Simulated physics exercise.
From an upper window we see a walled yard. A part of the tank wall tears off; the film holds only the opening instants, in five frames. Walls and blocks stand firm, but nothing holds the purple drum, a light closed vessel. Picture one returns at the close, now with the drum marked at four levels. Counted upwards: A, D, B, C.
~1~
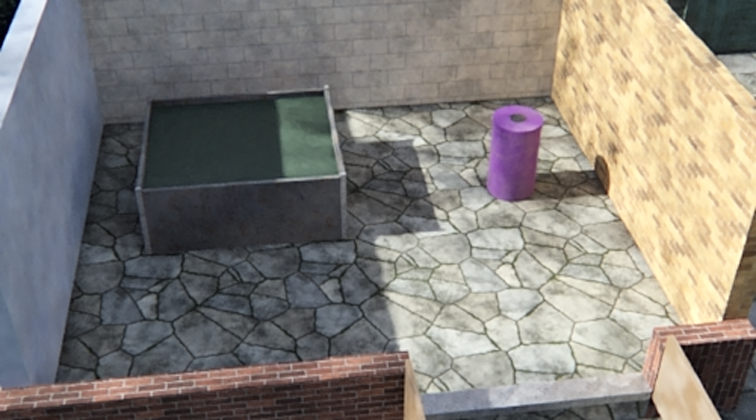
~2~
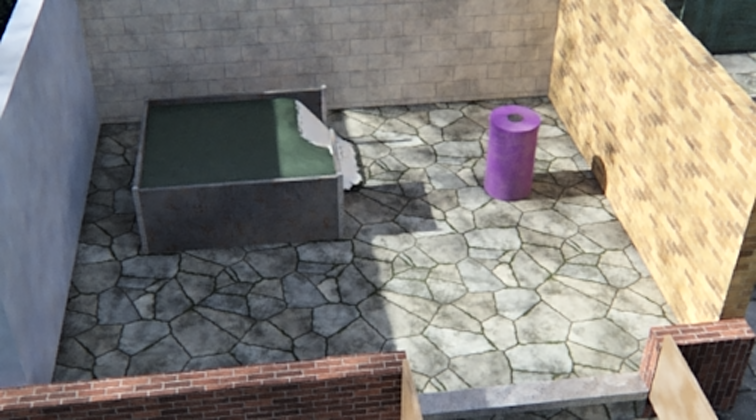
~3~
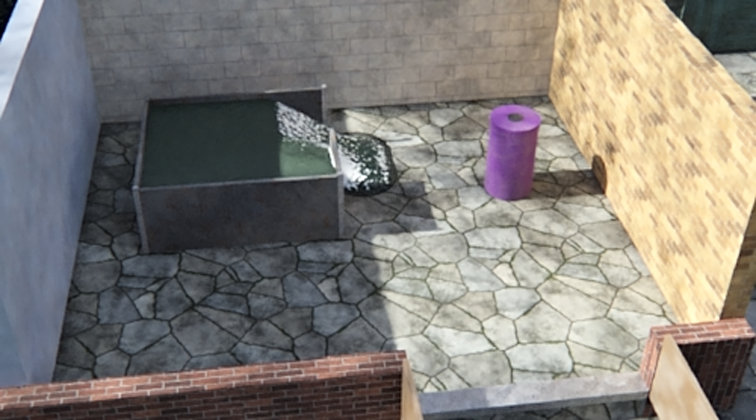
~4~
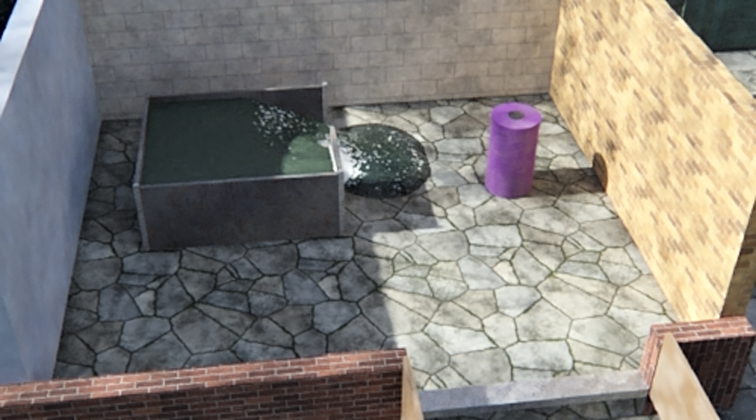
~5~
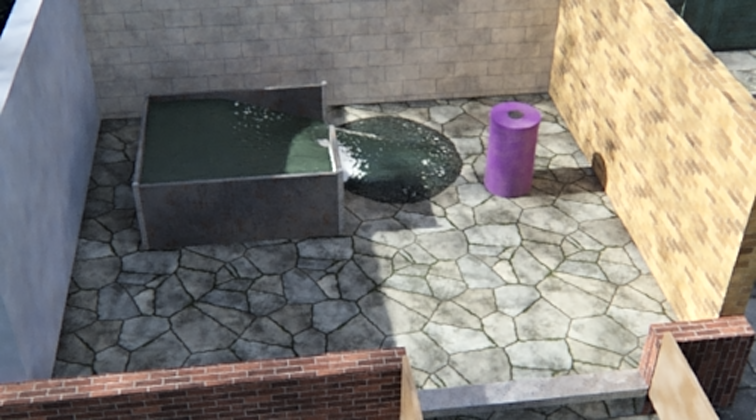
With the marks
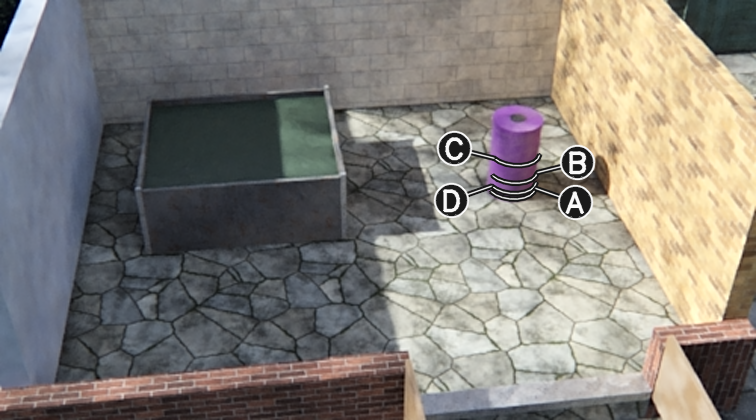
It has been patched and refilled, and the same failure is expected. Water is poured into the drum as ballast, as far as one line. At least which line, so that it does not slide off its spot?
The limit is C.
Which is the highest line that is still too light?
Here it is line B.
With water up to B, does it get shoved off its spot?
Yes, that goes wrong.
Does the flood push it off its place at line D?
Yes, that goes wrong.
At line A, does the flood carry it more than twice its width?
Yes, it does.
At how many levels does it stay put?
One.
On the marked copy, A at (517, 199); B at (519, 183); C at (521, 165); D at (518, 193); from the bottom up A, D, B, C.
Choosing A, it is washed out through the gate.
Choosing B, it is pushed about its own width away.
Choosing C, it does not move.
Choosing D, it is washed out through the gate.
